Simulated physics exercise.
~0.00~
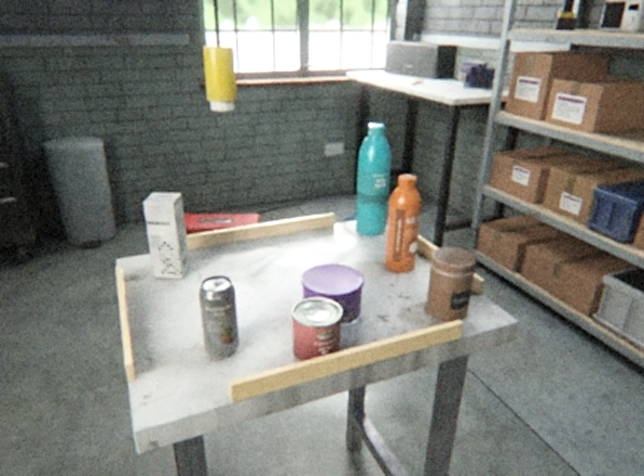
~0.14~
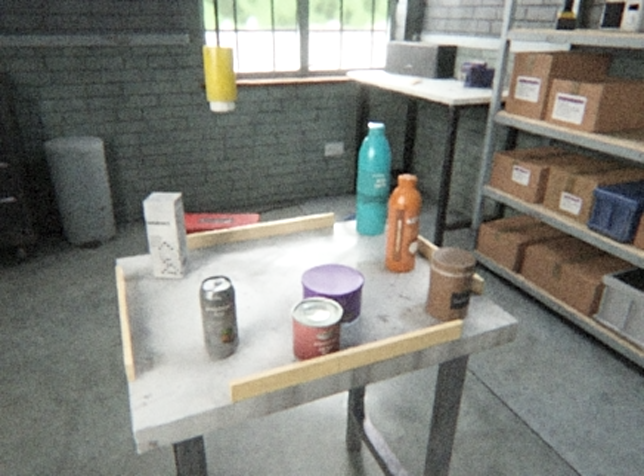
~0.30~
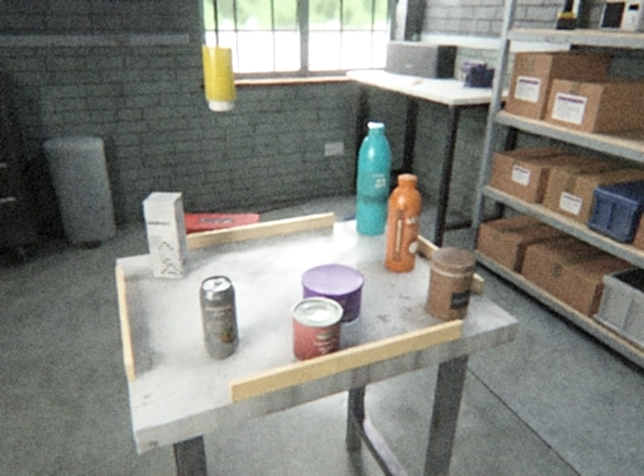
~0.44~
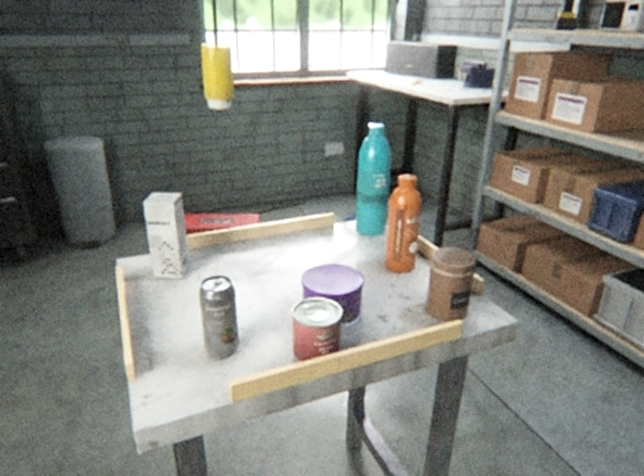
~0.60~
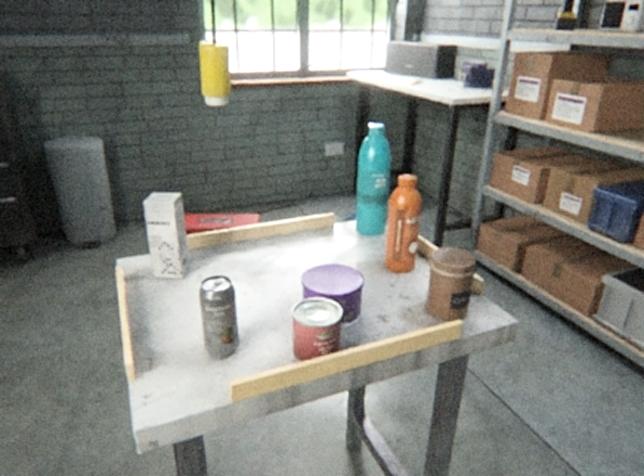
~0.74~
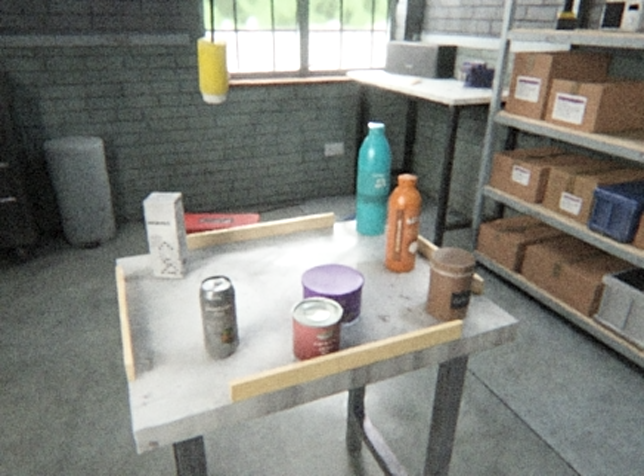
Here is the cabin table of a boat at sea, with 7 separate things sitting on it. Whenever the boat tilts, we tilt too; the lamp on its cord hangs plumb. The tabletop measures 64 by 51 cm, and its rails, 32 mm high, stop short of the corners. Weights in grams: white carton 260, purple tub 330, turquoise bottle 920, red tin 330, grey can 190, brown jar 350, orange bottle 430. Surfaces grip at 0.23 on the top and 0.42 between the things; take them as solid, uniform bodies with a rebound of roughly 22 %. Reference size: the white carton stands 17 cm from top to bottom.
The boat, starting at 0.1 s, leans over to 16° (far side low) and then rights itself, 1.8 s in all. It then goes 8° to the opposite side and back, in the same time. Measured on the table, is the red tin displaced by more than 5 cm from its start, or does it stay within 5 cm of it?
It ends more than 5 cm away.
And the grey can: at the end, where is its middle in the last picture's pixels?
(209, 292), roughly.
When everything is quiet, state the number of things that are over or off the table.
So, 1 in all.
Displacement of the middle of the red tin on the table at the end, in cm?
It ends up around 8 cm from its start.
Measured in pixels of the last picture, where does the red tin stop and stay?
Around (298, 306).
By 1.14 s, floor tilted 15°, far side down; red tin 3 cm from its spot near (311, 323); white carton 3 cm from its spot; turquoise bottle 3 cm from its spot.
By 1.34 s, floor tilted 11°, far side down; red tin 6 cm from its spot near (303, 312); turquoise bottle rocked 4° off its seat; white carton 7 cm from its spot.
By 1.64 s, floor tilted 3°, far side down; turquoise bottle now off the table; red tin 8 cm from its spot near (298, 306); orange bottle 8 cm from its spot.
By 1.94 s, boat level; red tin 8 cm from its spot near (298, 306); white carton 8 cm from its spot; orange bottle 8 cm from its spot.
When it is over (4.2 s), off the table, turquoise bottle; not toppled but over 5 cm from the start, white carton, purple tub, red tin, grey can, brown jar and orange bottle. End places, in pixels of the last picture, red tin near (298, 306).
